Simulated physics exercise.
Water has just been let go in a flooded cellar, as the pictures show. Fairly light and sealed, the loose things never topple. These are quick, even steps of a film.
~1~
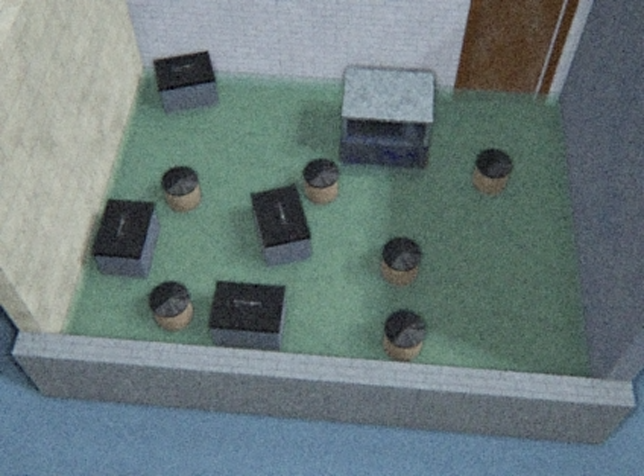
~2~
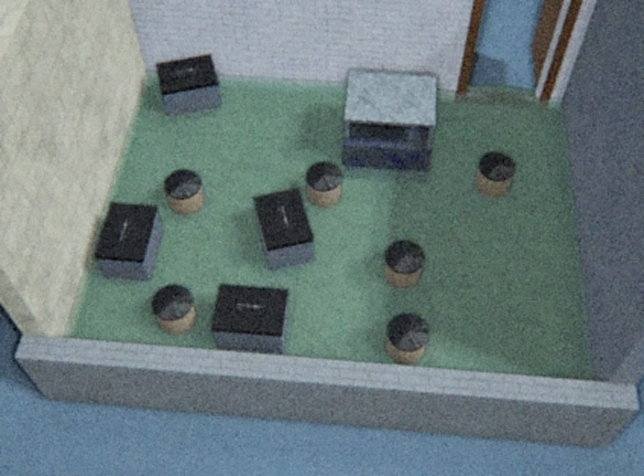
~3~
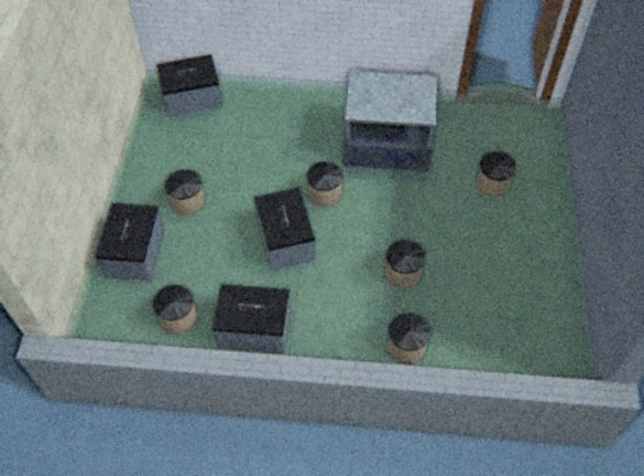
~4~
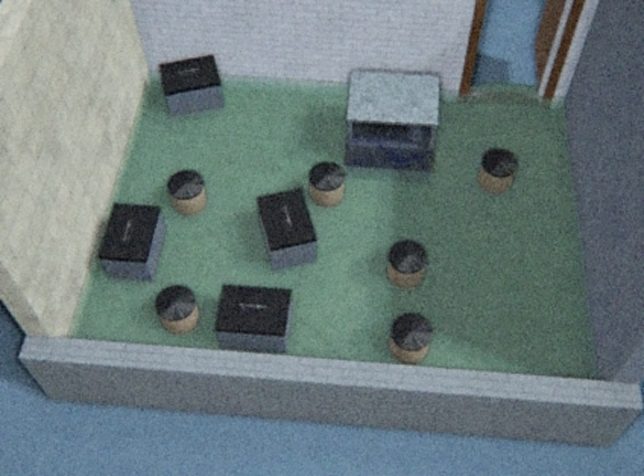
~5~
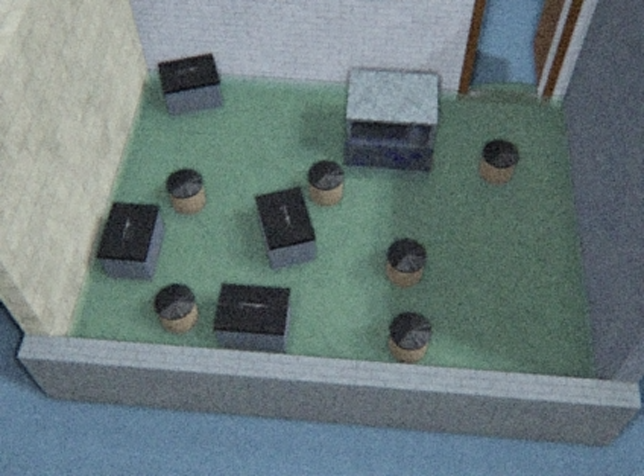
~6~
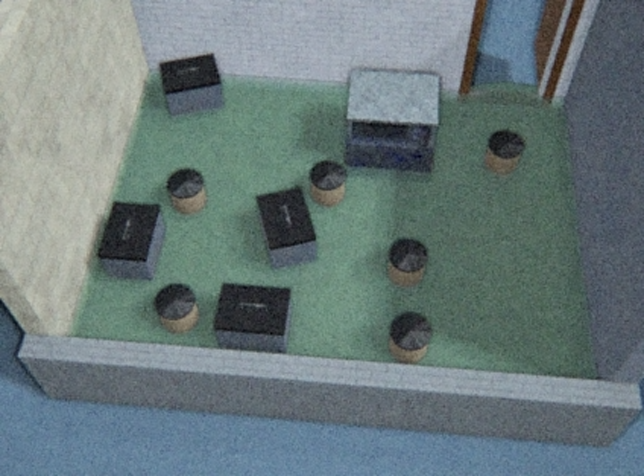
A green-floored room held dark-topped boxes and round tubs around a larger pale-topped stand; the brown door at the back opened, then the tub on the far right drifted slightly toward the doorway.
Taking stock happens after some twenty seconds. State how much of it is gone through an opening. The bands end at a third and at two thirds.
The fraction that goes is likely to be smaller than a third.
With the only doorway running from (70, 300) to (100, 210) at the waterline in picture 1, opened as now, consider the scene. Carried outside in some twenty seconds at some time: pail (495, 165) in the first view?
For that one: Stays.
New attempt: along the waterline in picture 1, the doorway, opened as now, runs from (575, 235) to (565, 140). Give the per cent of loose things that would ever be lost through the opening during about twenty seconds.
About 50 percent.
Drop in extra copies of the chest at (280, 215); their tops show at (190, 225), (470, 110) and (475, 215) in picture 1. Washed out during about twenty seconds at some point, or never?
The first remains behind, the second departs, the third departs.
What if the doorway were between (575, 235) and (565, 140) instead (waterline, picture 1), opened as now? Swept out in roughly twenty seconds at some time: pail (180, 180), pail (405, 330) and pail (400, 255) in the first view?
In turn: Still in, washed out, yes.
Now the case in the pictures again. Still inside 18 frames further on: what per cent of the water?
Roughly 76 in a hundred.
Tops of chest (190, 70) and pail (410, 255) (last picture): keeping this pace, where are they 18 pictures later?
(218, 72) and (478, 206), approximately.
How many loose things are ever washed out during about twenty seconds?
The figure is 3.
A moment on, 0 of 10 are out; 10 afloat.
Next, 1 of 10 are out; 9 afloat.
Later, 3 of 10 are out; 7 afloat.
In the end, 3 of 10 are out; 7 afloat.
